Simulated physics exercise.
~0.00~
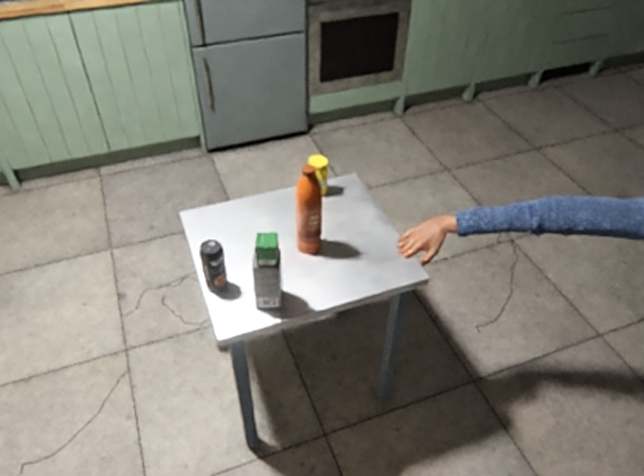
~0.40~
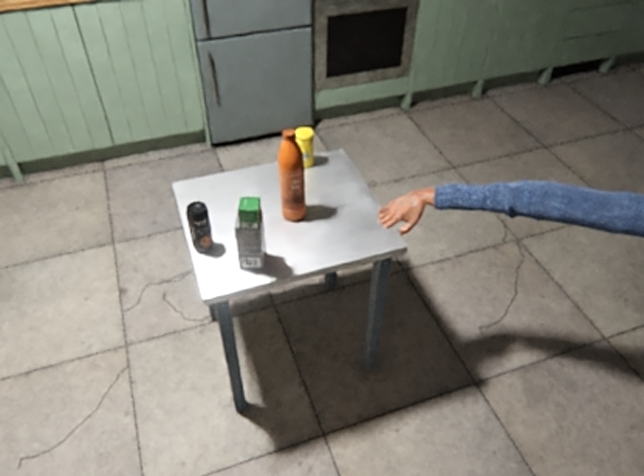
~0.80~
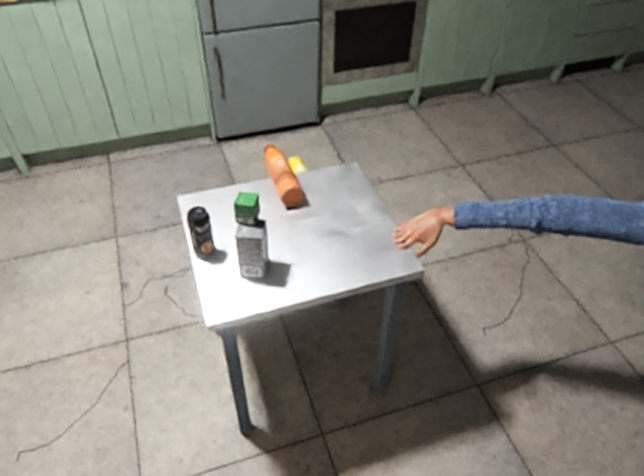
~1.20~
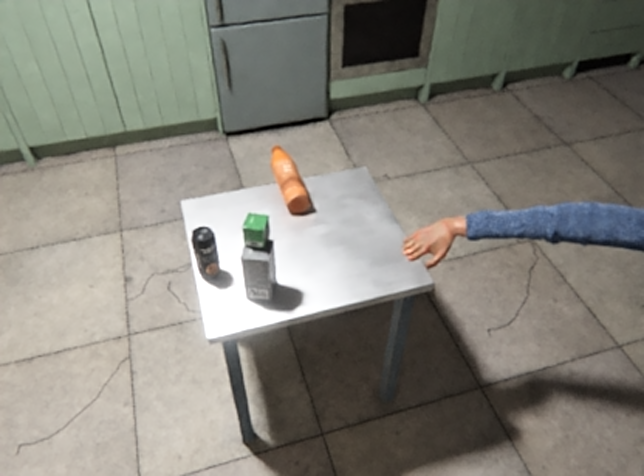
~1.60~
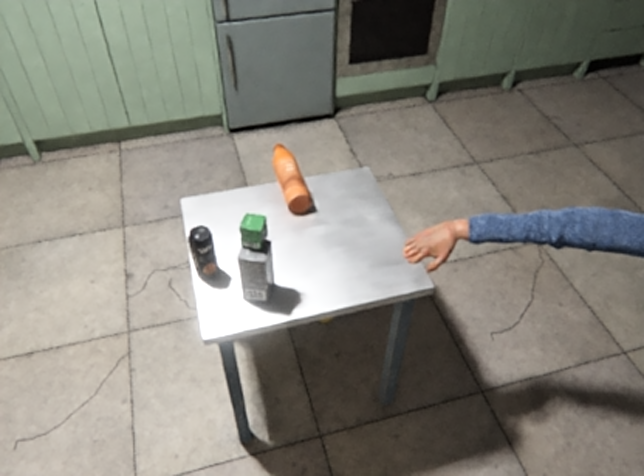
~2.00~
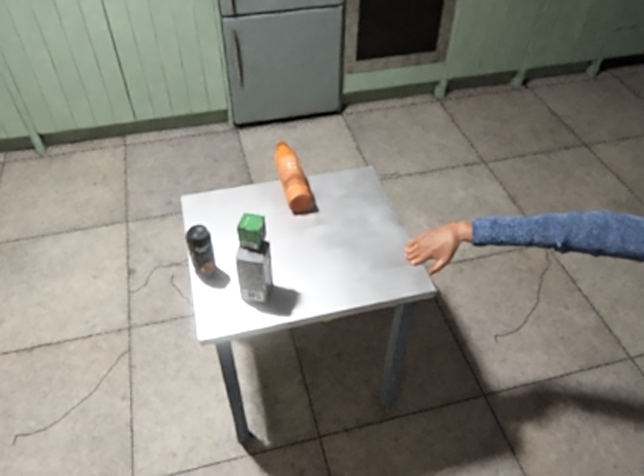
The clip opens on a light table in a kitchen, with a blue-sleeved arm reaching in from the right and its hand at the table's edge. A black can, a tall orange bottle, a yellow jar and a green carton stacked on a grey one all stand upright. The table shifts away, then jerks back toward the viewer, and the bottle and jar topple toward the far side. The jar drops off the table and briefly shows beneath it before going out of sight. At the end, the bottle lies on its side, while the can and stacked cartons remain upright.
